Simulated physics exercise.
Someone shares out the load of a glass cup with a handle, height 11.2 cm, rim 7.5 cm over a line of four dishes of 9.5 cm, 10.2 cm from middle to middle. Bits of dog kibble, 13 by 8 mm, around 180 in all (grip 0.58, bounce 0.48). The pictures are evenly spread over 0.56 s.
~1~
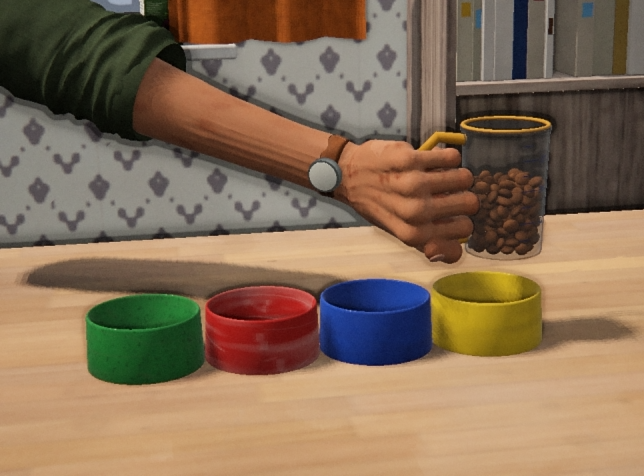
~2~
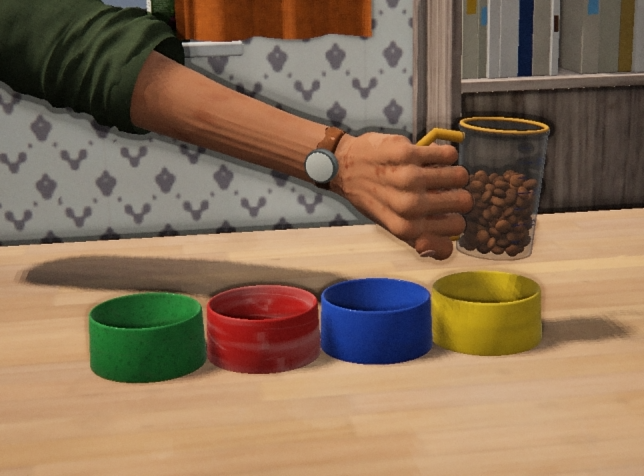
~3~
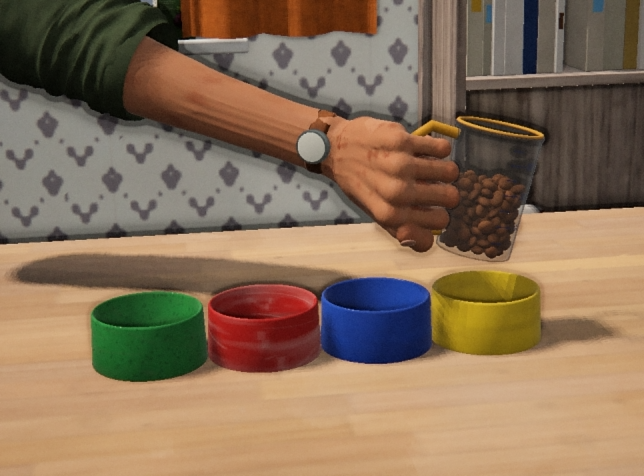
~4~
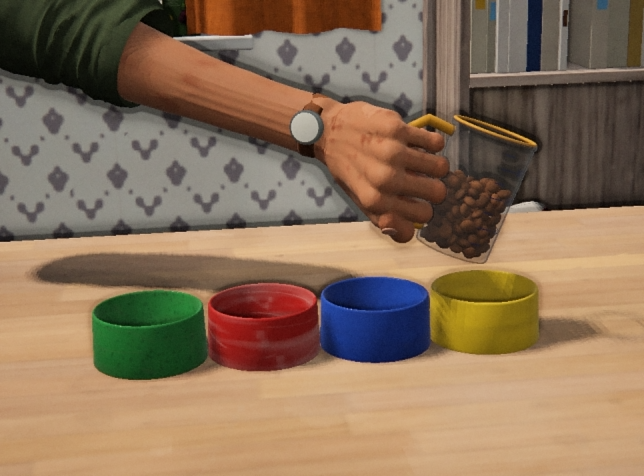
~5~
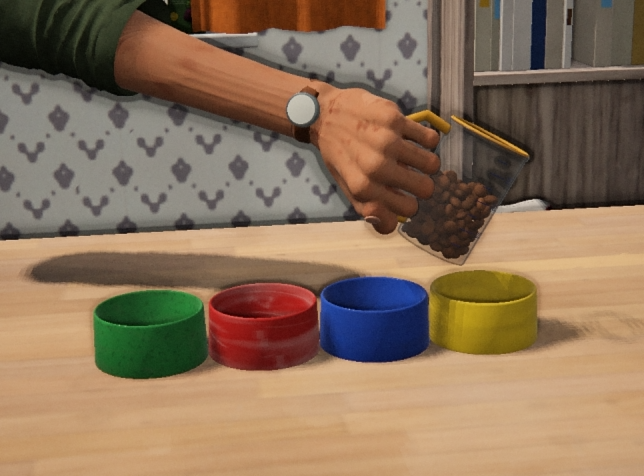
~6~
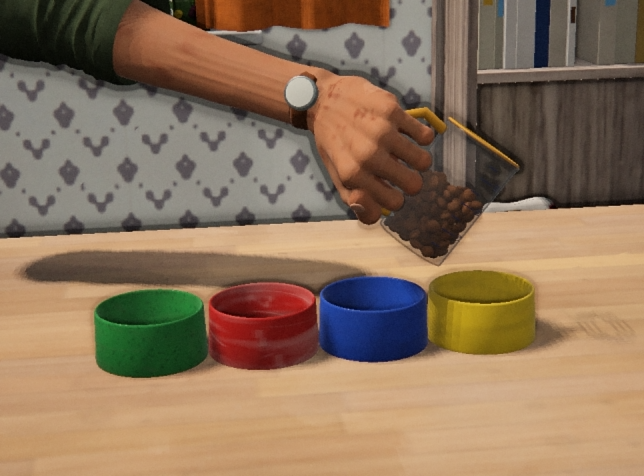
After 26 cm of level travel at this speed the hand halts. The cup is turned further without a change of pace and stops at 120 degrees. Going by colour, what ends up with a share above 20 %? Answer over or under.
Red dish: Under; blue dish: Over; green dish: Under; yellow dish: Under; on the counter: Under.
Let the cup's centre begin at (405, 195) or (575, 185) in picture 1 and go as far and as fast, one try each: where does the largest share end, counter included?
Most goes to: Red; yellow.
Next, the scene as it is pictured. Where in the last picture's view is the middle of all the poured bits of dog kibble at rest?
At about (370, 319).
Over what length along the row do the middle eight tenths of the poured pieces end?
Some 6 cm.
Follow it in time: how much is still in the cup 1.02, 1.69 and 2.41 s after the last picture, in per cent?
In turn: 95, 0, 0.
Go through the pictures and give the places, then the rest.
The first frame shows cup at (504, 188), tilt 0 degrees, lip at (547, 123), moved 0.0 cm; middle of the pieces at (507, 217); yellow dish at (486, 288); blue dish at (375, 296); red dish at (261, 304); green dish at (143, 312).
The second frame shows cup at (499, 188), tilt 4 degrees, lip at (545, 127), moved 0.5 cm; middle of the pieces at (499, 218).
The third frame shows cup at (487, 190), tilt 12 degrees, lip at (540, 135), moved 1.6 cm; middle of the pieces at (483, 219).
The fourth frame shows cup at (473, 191), tilt 20 degrees, lip at (533, 144), moved 2.7 cm; middle of the pieces at (466, 219).
The fifth frame shows cup at (460, 192), tilt 28 degrees, lip at (525, 154), moved 3.8 cm; middle of the pieces at (449, 220).
The sixth frame shows cup at (447, 194), tilt 36 degrees, lip at (516, 165), moved 4.9 cm; middle of the pieces at (432, 219); yellow dish at (481, 287); blue dish at (373, 294); red dish at (262, 301); green dish at (149, 308).
Then, 1.02 s after the last picture, tilt 111 degrees; cup holds 95 %, blue 5 %.
Then, 1.69 s after the last picture, tilt 120 degrees; cup holds 0 %, blue 95 %.
Then, 2.41 s after the last picture, tilt 120 degrees; cup holds 0 %, blue 95 %.
In the end, red 0 %, blue 95 %, green 0 %, yellow 0 %, counter 5 %.
